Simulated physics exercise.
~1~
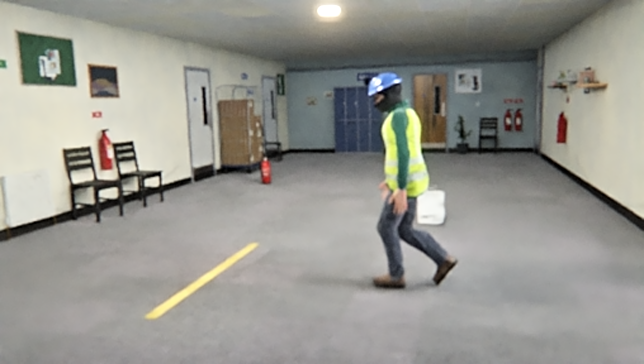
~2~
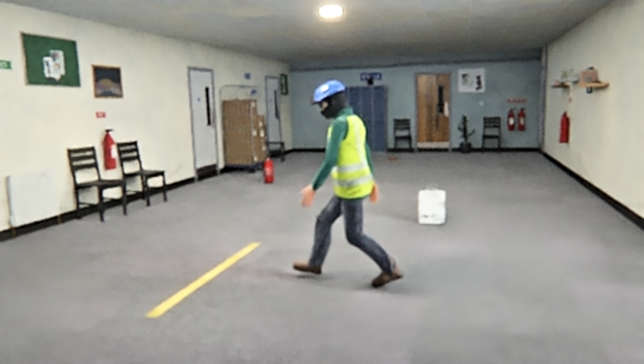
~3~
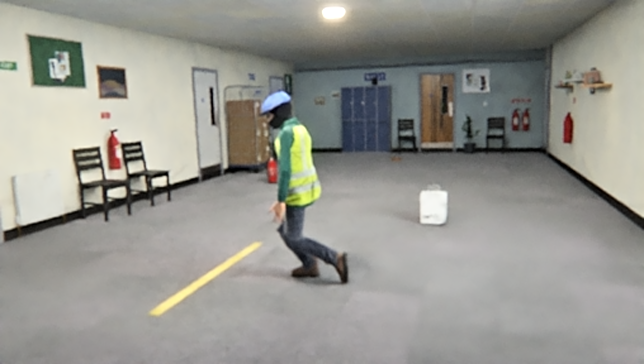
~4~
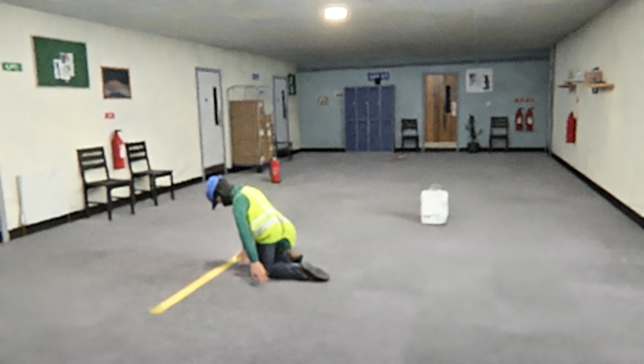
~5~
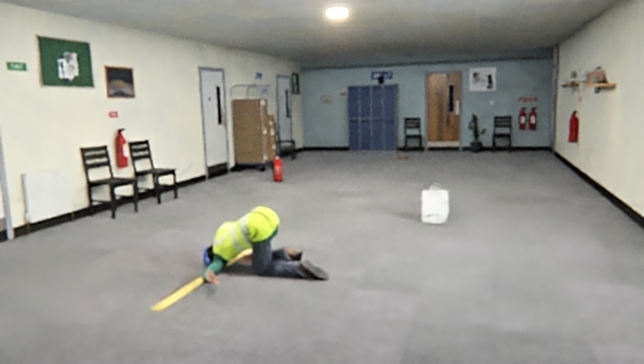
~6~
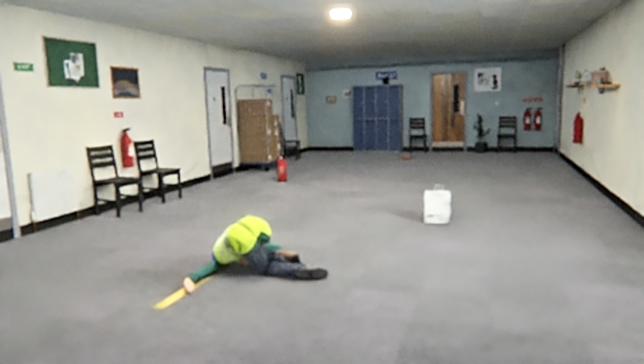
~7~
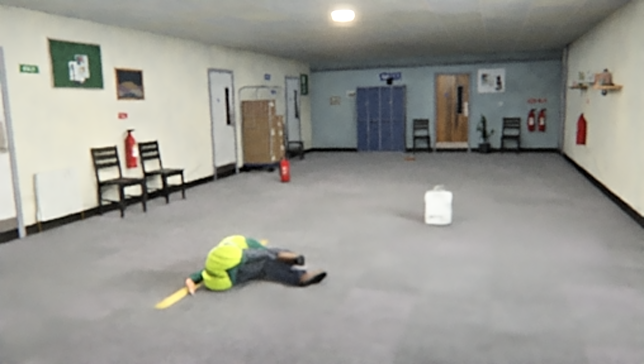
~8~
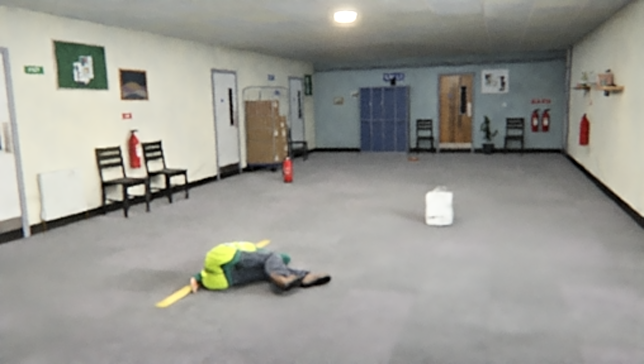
Worker in blue helmet and yellow vest walking left across grey floor, dropping to knees and slumping down beside yellow strip.
